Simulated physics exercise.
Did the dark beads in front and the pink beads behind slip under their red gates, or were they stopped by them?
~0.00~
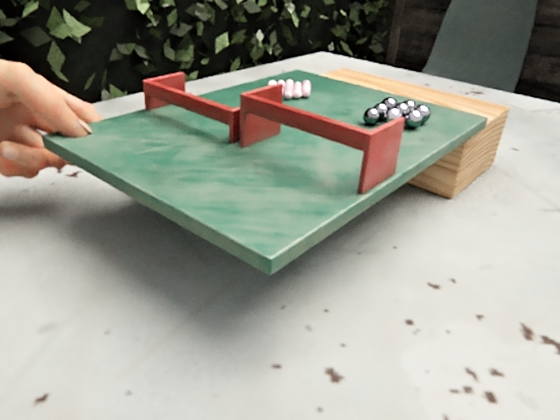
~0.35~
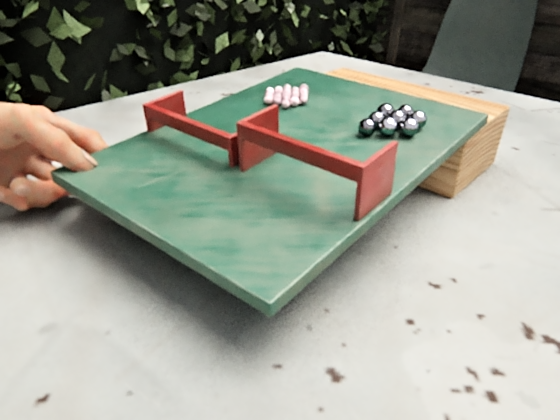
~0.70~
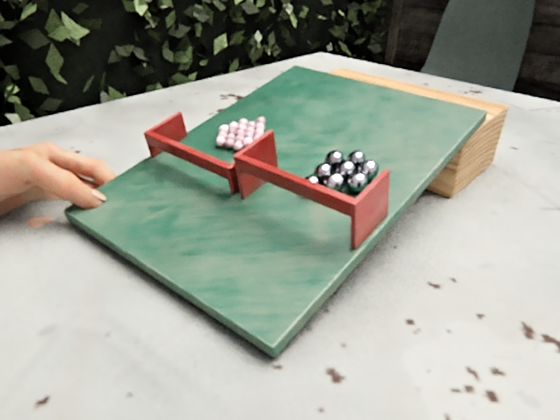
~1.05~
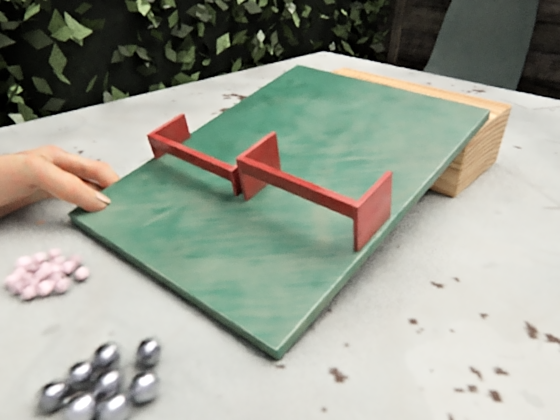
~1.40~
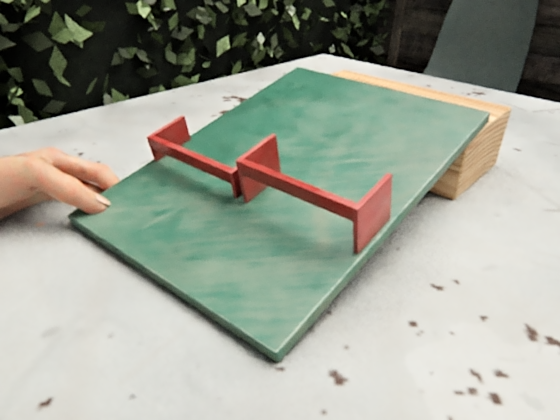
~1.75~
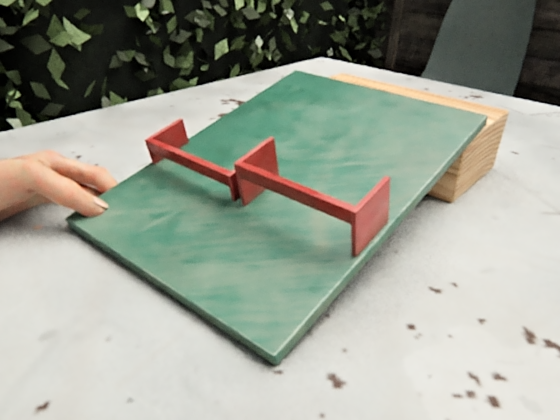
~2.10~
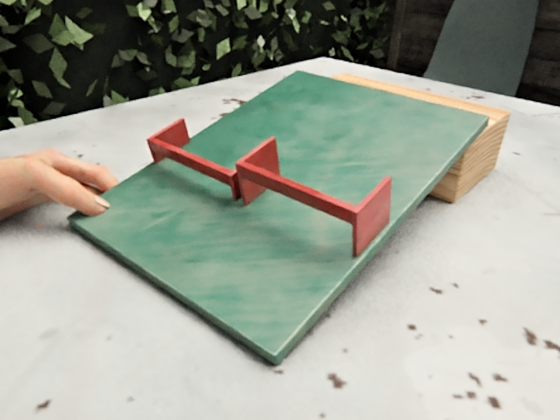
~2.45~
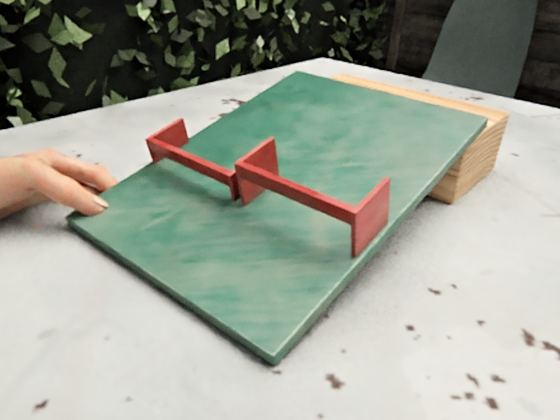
Both groups slipped under. The dark beads in front and the pink beads behind all passed beneath their red gates and rolled off the board.
A hand lowered one end of a green board propped on a wooden block, and the dark and pink beads rolled down under two red gates and off onto the table, then out of view, leaving the board tilted and bare.
